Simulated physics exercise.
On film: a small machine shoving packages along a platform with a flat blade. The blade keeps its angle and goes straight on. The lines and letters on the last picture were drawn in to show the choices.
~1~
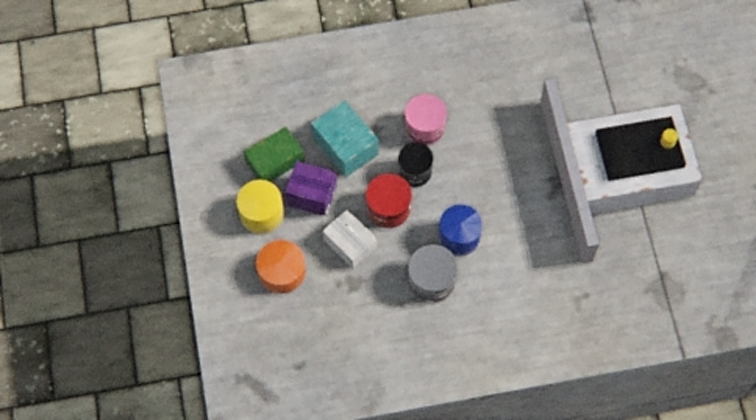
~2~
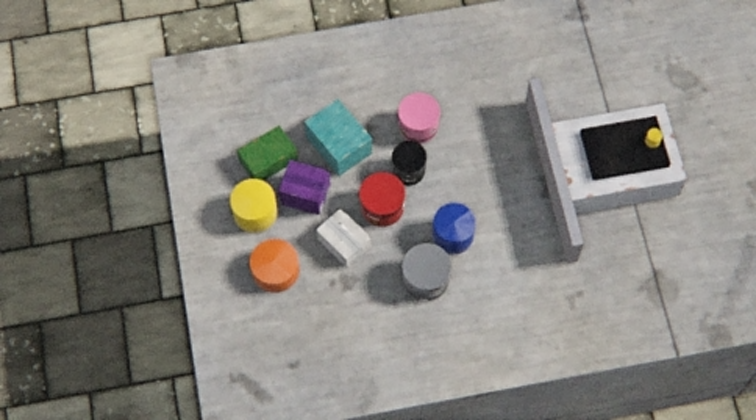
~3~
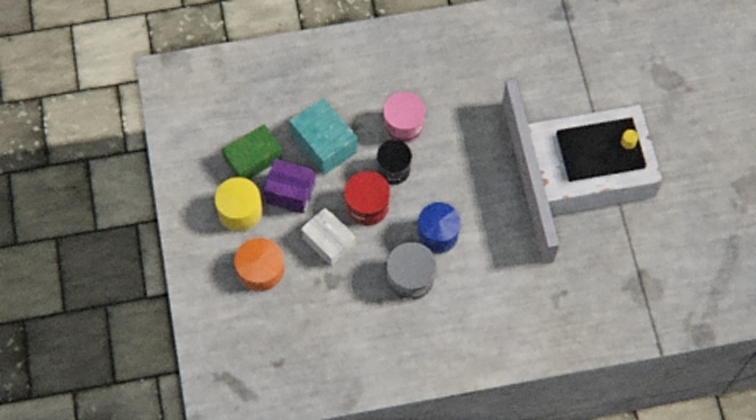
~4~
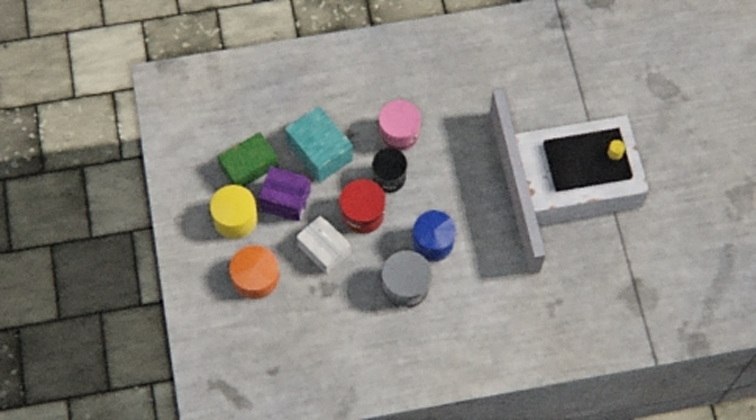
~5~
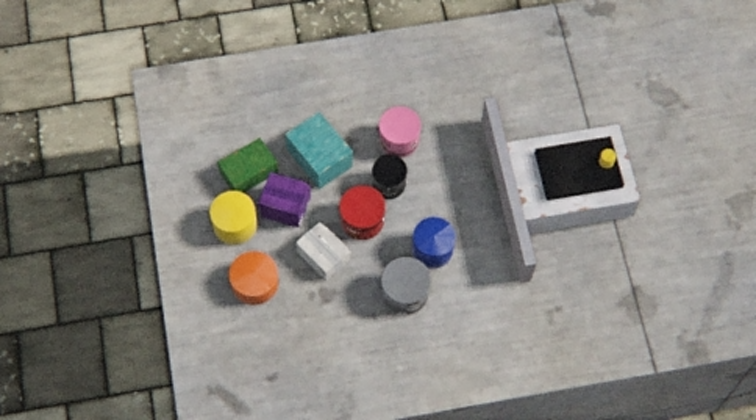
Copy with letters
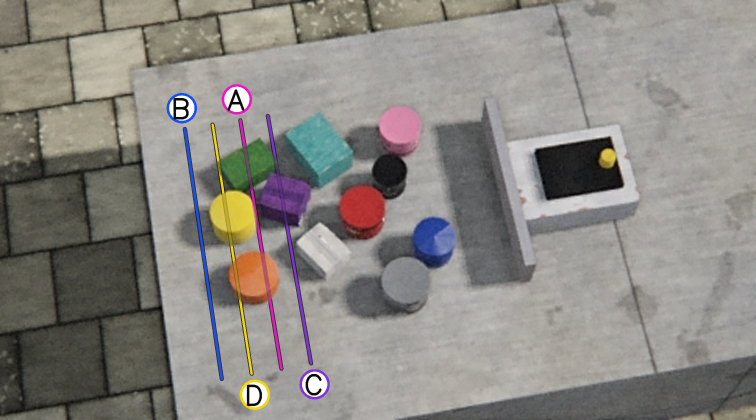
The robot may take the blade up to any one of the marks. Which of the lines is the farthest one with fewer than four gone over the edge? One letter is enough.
Line D.
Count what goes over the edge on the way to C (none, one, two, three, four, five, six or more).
By then, none.
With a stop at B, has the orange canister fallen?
Yes.
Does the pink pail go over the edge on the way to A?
No.
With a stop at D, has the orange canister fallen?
Yes.
On the marked copy, A at (260, 240); B at (203, 249); C at (289, 235); D at (231, 245).
With D. Early on, robot (474, 185); grey pail (396, 290); pink pail (368, 138).
Further on, robot (375, 201); green crate (187, 184); yellow canister (196, 219).
At the end, robot (298, 214); yellow canister over the edge; green crate over the edge; three fallen.
As for the rest, A is within the limit but short; B drops six; C is within the limit but short.
